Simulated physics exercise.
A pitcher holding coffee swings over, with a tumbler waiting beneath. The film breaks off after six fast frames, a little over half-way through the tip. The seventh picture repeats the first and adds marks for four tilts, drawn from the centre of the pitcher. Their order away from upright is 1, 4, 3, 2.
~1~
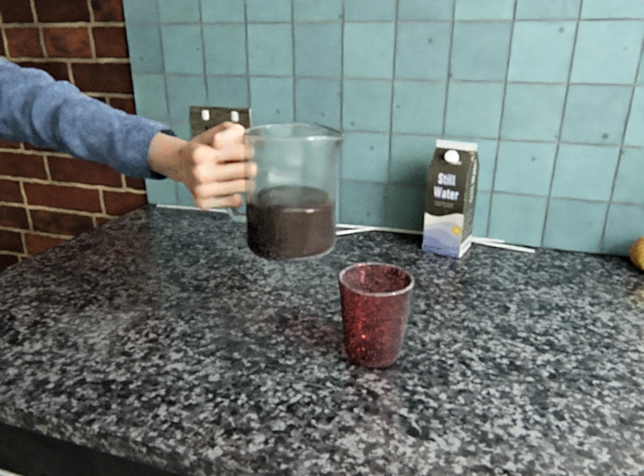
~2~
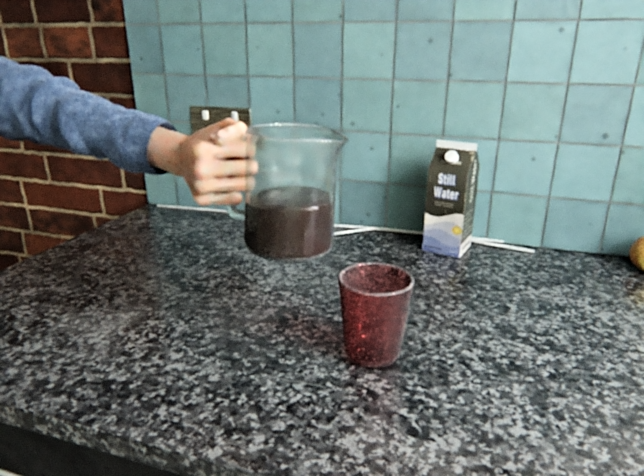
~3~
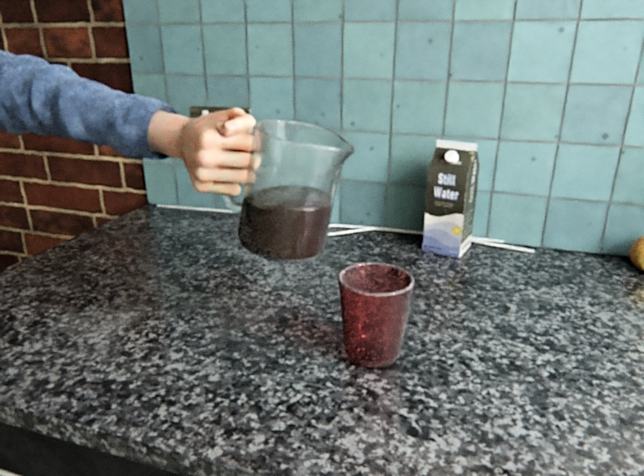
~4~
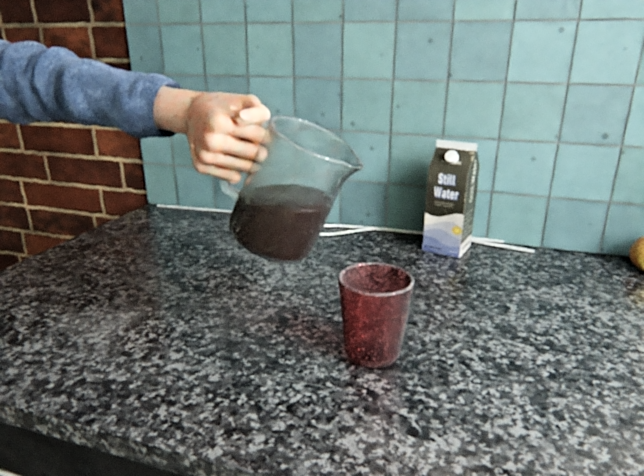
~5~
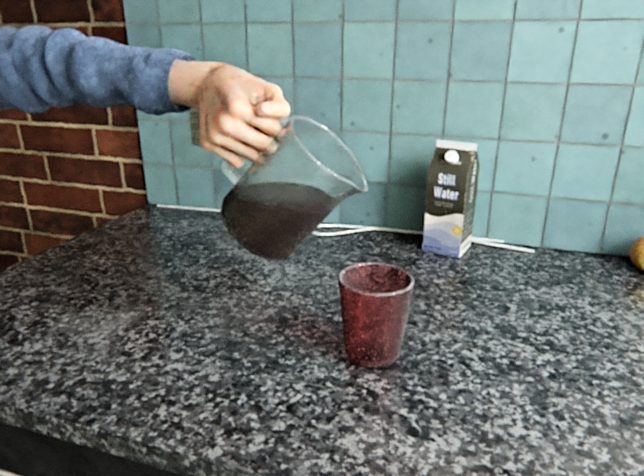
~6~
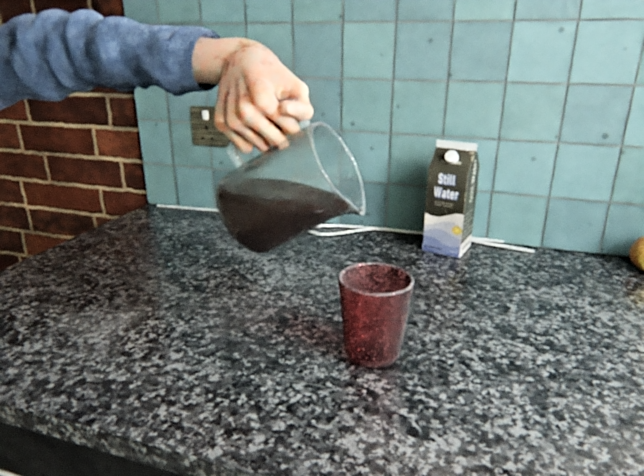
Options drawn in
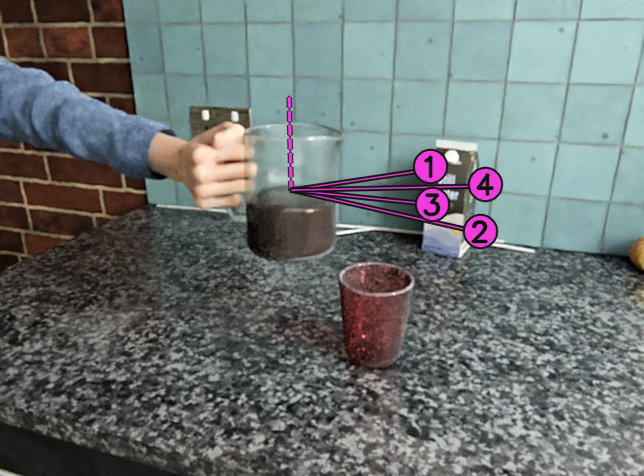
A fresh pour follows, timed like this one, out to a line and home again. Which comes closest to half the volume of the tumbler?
Take 1.
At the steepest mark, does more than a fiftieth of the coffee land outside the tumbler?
Yes.
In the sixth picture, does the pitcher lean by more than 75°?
No.
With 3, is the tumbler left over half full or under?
Over half.
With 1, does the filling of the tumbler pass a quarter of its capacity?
Yes, it does.
On the marked copy, 1 at (413, 171); 2 at (463, 228); 3 at (415, 202); 4 at (468, 186).
With 1, the tumbler ends with about 50 % of what it can hold.
With 2, the tumbler ends with about 84 % of what it can hold; 18 % of the coffee is spilt.
With 3, the tumbler ends with about 77 % of what it can hold; 11 % of the coffee is spilt.
With 4, the tumbler ends with about 67 % of what it can hold; 4 % of the coffee is spilt.
